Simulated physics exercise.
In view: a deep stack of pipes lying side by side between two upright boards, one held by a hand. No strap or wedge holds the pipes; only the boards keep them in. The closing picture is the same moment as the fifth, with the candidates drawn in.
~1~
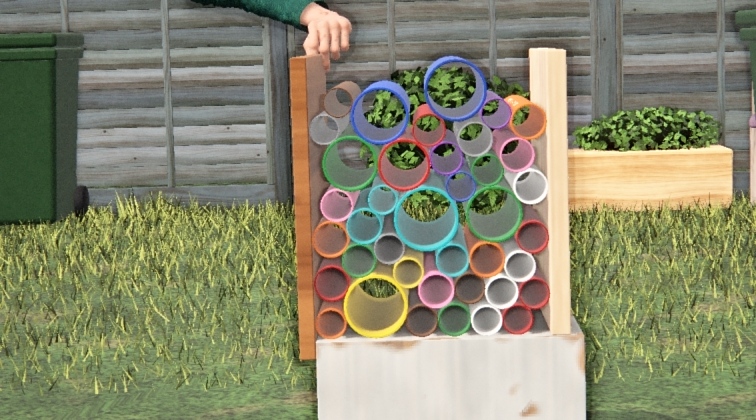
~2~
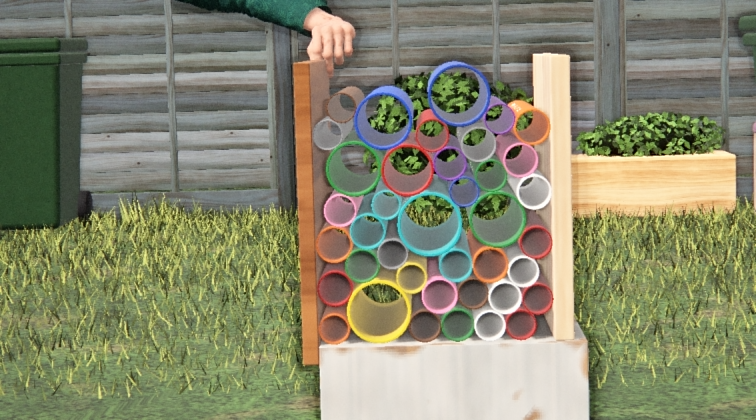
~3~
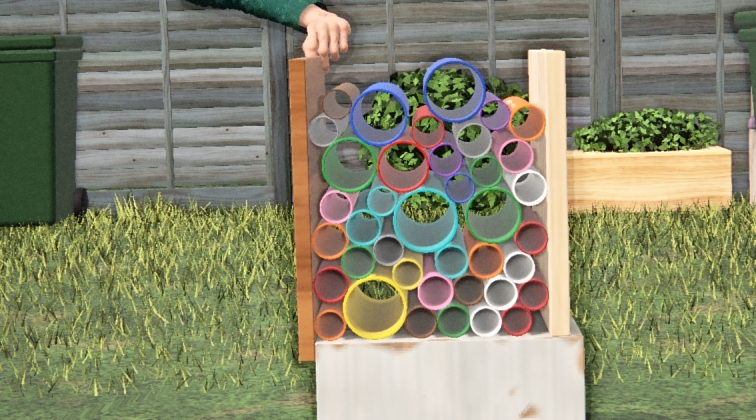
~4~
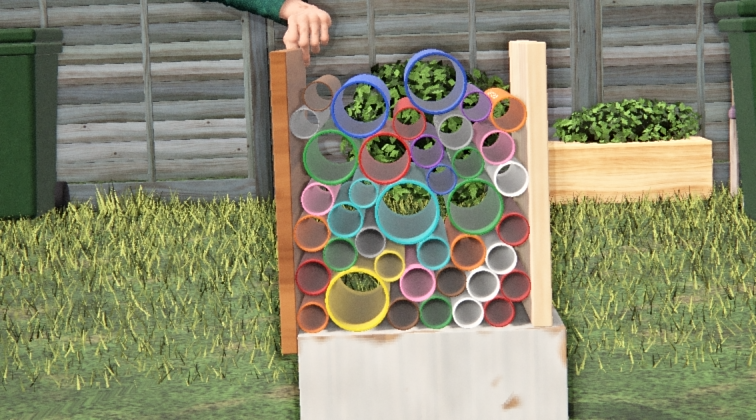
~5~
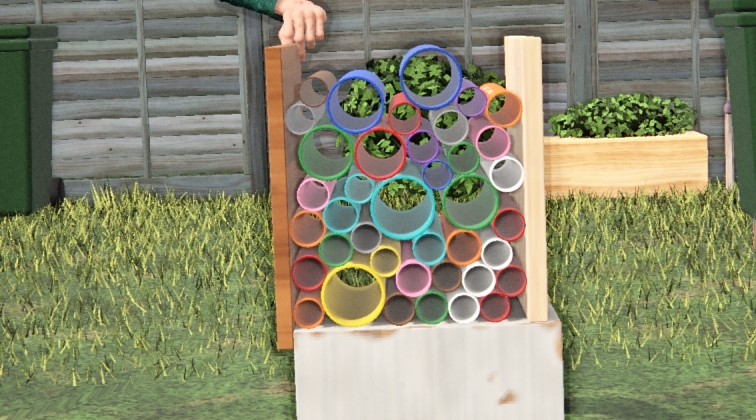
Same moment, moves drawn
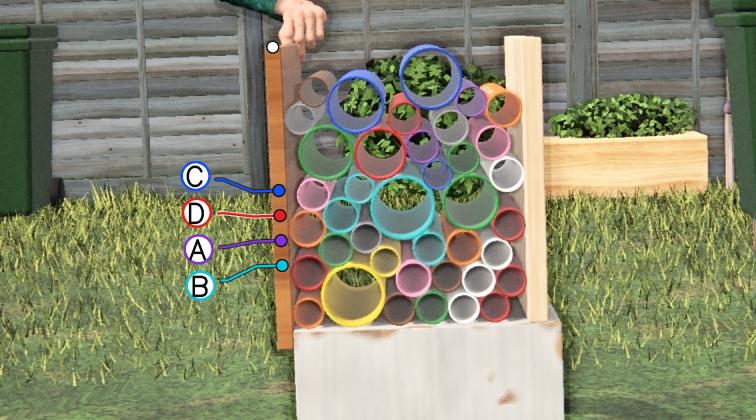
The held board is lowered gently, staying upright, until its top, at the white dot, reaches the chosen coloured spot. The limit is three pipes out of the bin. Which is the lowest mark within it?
The last mark within the limit is D.
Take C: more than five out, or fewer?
At C, fewer than five.
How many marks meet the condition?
Two of them.
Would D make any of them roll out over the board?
Yes.
On the marked copy, A at (281, 240); B at (282, 266); C at (279, 190); D at (280, 216); the white dot at (273, 47).
Following D. Soon after the start, top of the board (284, 119).
Later, top of the board (288, 200).
In the end, top of the board (288, 215), three out over the board.
As for the rest, A more than three out over the board; B more than three out over the board; C three out over the board.
